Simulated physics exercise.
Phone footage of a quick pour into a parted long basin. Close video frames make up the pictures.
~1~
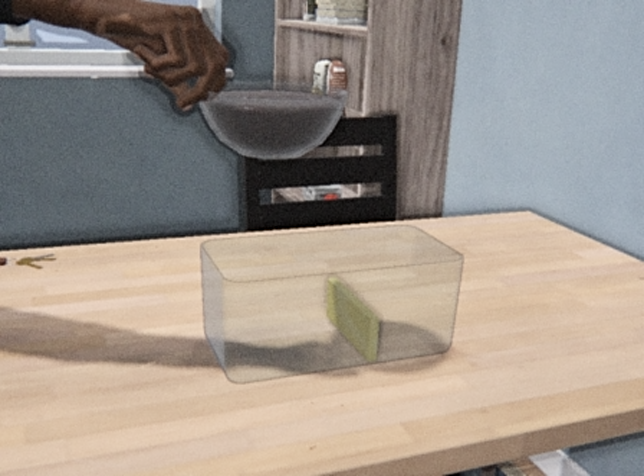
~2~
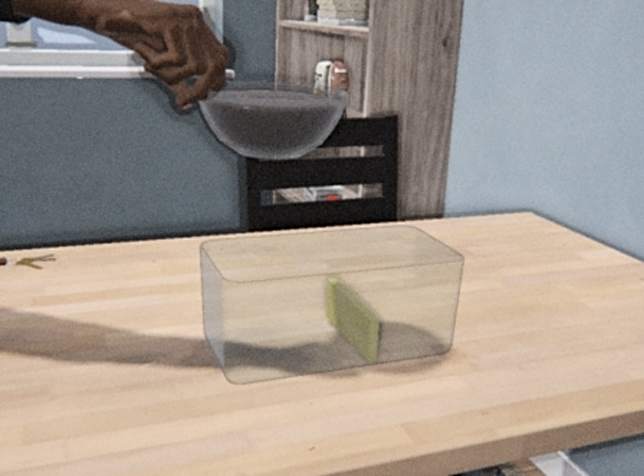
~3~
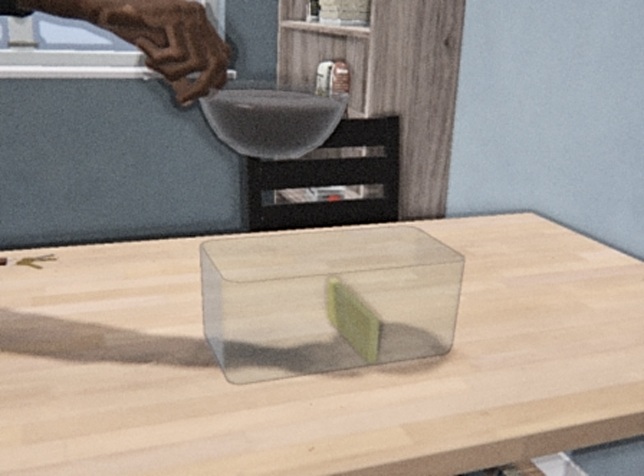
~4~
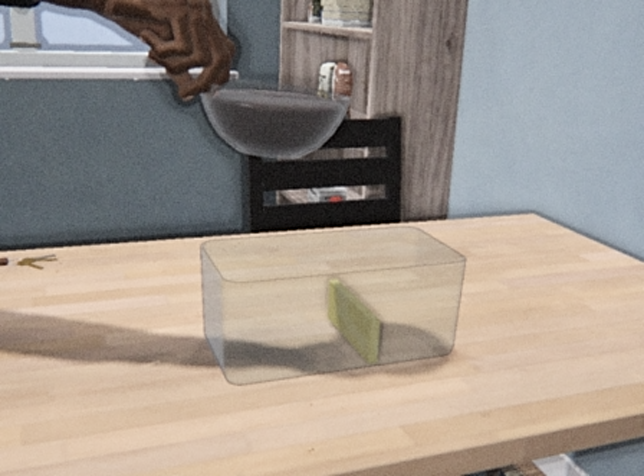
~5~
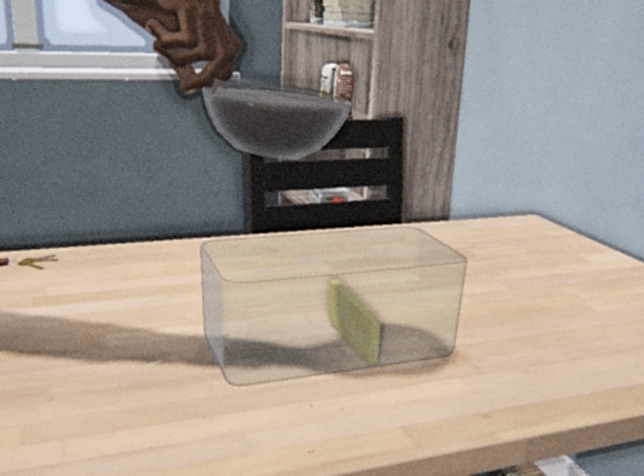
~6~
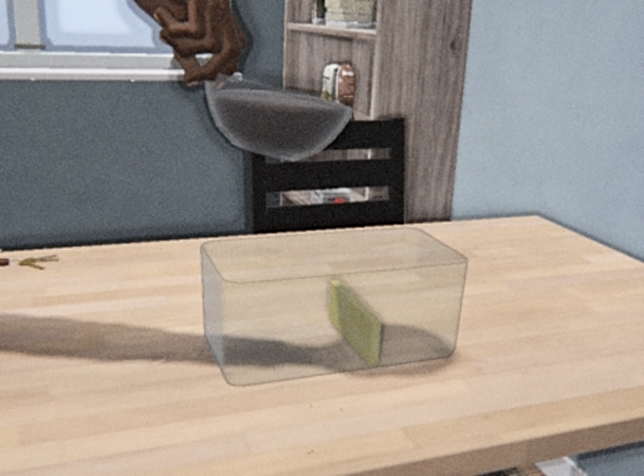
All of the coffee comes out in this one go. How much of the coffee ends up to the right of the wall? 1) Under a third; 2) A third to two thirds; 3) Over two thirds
Answer: 3.
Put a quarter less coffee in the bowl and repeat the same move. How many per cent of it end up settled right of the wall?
80 per cent.
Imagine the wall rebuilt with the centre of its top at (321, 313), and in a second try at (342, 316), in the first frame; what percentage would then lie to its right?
First try close to 90 percent, second try close to 75 percent.
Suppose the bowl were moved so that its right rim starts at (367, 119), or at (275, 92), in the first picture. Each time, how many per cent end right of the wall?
It comes to 85 % the first time and 5 % the second.
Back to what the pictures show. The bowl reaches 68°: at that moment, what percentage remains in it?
It works out to close to 35 percent.
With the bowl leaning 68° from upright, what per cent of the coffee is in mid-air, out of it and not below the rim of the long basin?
About 45 per cent.
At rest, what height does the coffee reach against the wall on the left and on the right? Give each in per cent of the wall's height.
Left near 10; right near 70.
A moment on, the bowl is tipped part way and 35 per cent is still to pour, 1 is left of the wall and 18 right of it.
Next, the bowl is tipped on its side and 2 per cent is still to pour, 10 is left of the wall and 79 right of it.
Then the bowl is tipped on its side and 0 per cent is still to pour, 19 is left of the wall and 80 right of it.
Later the bowl is tipped on its side and 0 per cent is still to pour, 19 is left of the wall and 80 right of it.
Finally, 19 per cent lies left of the wall, 80 right of it and 1 outside.
